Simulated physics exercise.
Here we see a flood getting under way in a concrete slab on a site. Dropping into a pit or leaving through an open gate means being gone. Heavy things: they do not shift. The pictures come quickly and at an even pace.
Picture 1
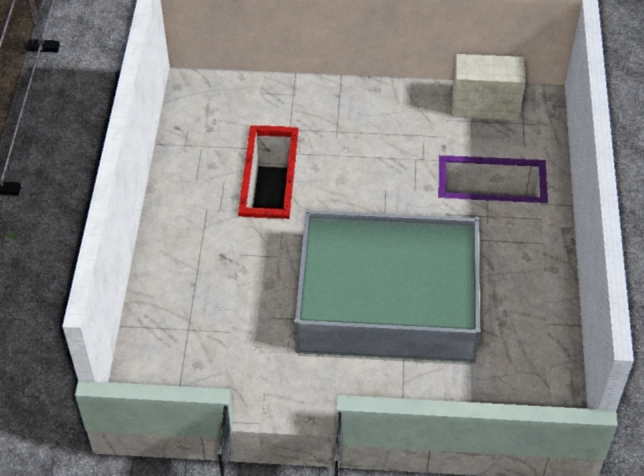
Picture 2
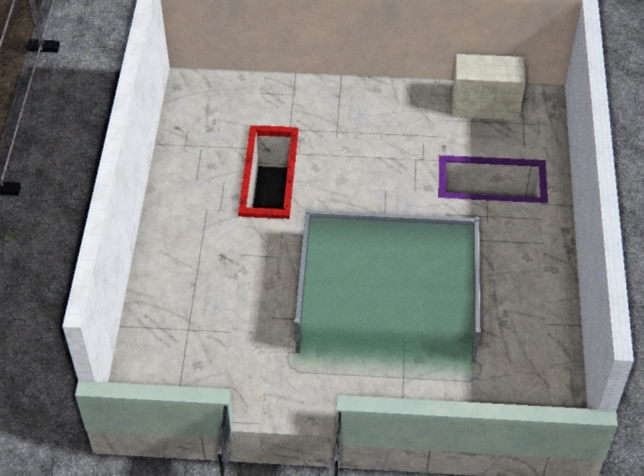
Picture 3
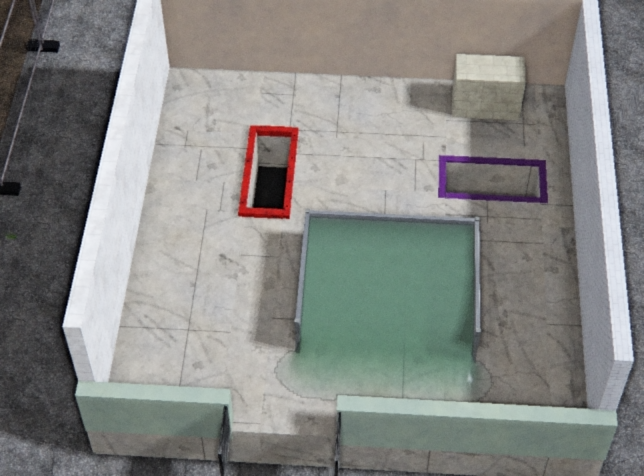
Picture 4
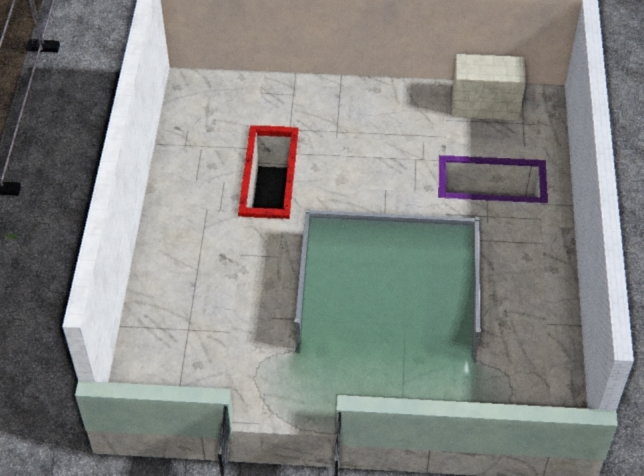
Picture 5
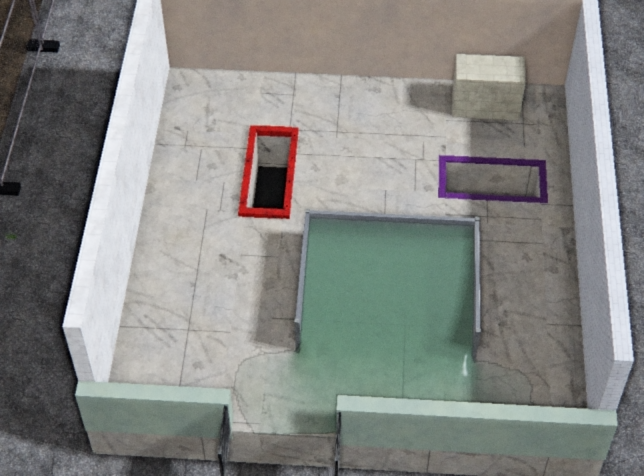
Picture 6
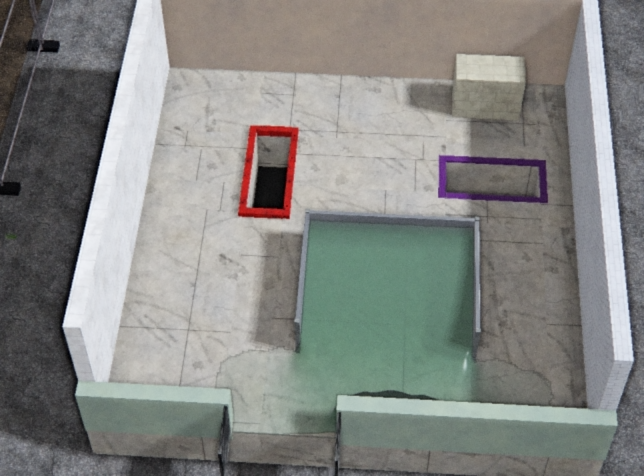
The clip shows a walled, pale-floored enclosure with red- and purple-edged openings, a block and a full tank of green water. The tank's front side disappears and the water pours out, spreading forward across the floor toward the low front wall.
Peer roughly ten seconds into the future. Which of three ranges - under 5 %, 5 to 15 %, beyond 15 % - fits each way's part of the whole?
For the gate, beyond 15 %; for the red pit, under 5 %; for the purple pit, beyond 15 %.
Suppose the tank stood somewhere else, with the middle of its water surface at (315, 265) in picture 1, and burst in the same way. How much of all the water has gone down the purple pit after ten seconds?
Share for the purple pit - 8 in a hundred.
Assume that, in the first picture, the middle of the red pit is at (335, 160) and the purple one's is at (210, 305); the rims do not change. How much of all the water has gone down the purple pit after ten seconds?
So the purple pit ends up with 6 in a hundred.
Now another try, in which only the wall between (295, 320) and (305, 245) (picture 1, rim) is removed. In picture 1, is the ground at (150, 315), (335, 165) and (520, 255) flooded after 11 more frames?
Point 1: Inundated; point 2: Unwetted; point 3: Unwetted.
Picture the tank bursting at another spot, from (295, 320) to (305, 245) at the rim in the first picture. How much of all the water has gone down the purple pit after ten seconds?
Purple: 8 %.
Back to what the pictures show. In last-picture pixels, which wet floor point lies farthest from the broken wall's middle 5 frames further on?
Look around (141, 411).
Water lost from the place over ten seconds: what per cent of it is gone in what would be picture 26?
Roughly 50 %.
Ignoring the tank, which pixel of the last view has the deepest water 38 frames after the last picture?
Somewhere near (365, 423), I think.
A moment on, water covers 15 % of the floor; the gate 8 %, the red pit 0 %, the purple pit 0 %.
Next, water covers 25 % of the floor; the gate 16 %, the red pit 0 %, the purple pit 0 %.
Then, water covers 45 % of the floor; the gate 23 %, the red pit 0 %, the purple pit 2 %.
Later, water covers 65 % of the floor; the gate 29 %, the red pit 0 %, the purple pit 11 %.
In the end, water covers 90 % of the floor; the gate 34 %, the red pit 0 %, the purple pit 17 %.
